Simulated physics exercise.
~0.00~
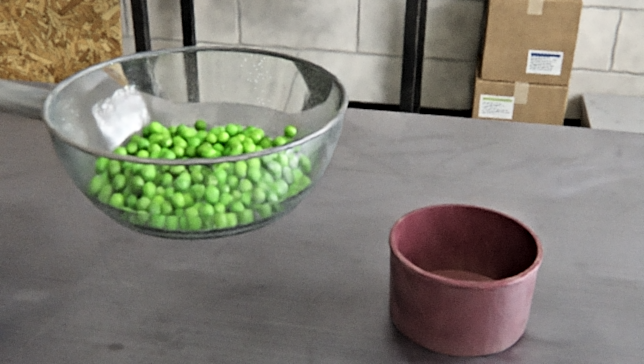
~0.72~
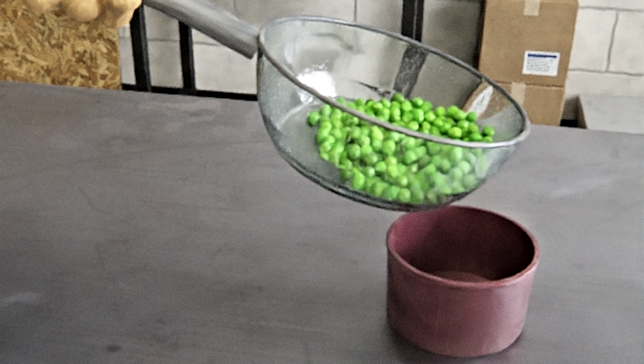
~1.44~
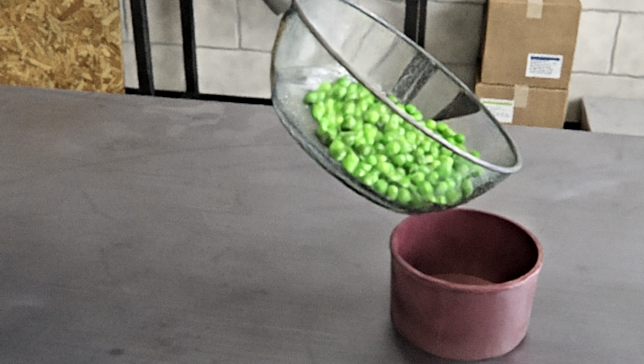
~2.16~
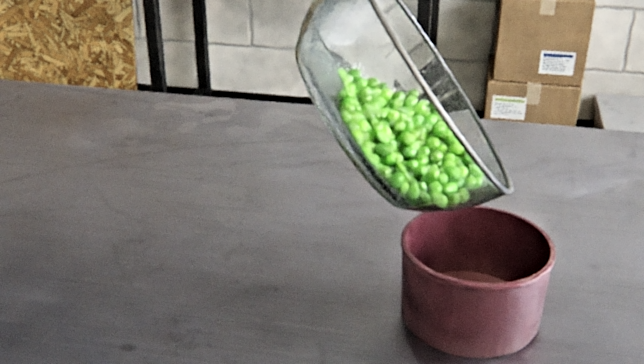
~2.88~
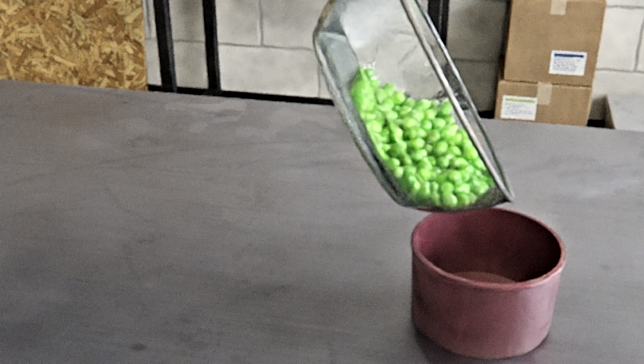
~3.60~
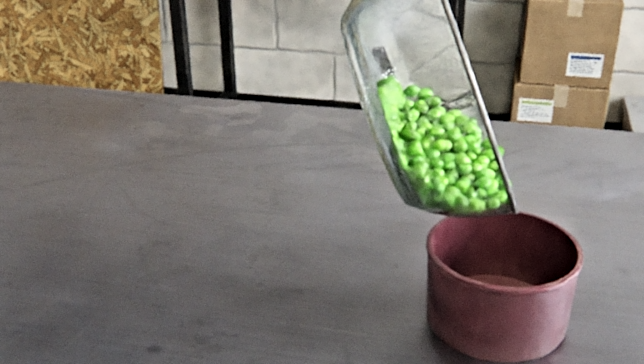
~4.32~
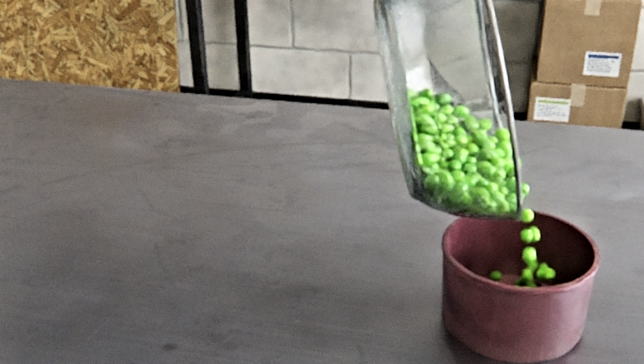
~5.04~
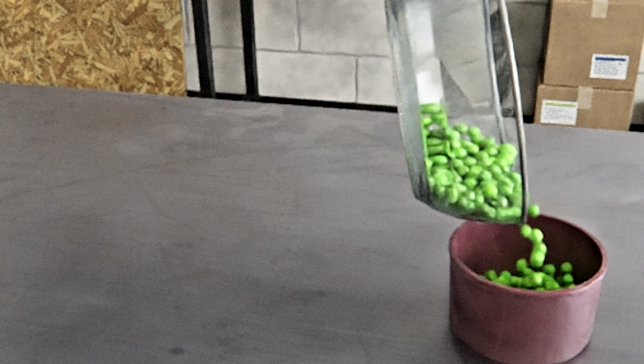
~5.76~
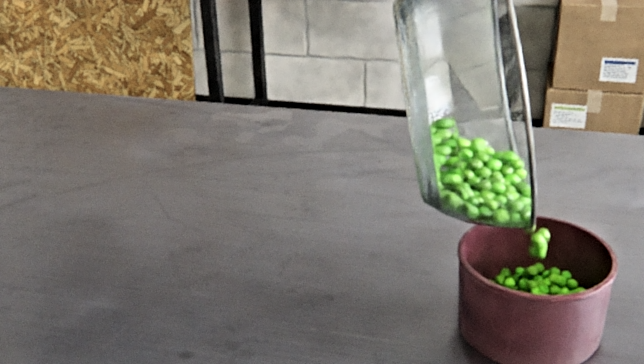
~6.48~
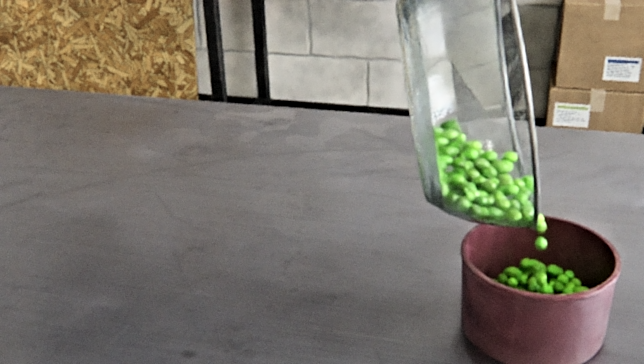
A clear bowl of green peas starts upright on the left of a grey table, with an empty dark red dish standing to the right. The bowl moves right, held by a grey handle-like part at its rim, and tips toward the dish. It tilts steeper and steeper above the dish, the peas bunching toward the lower rim without spilling. Once it is nearly on its side, peas begin dropping over the rim into the dish. A small heap grows there, and at the last a few peas still fall while many remain in the bowl.
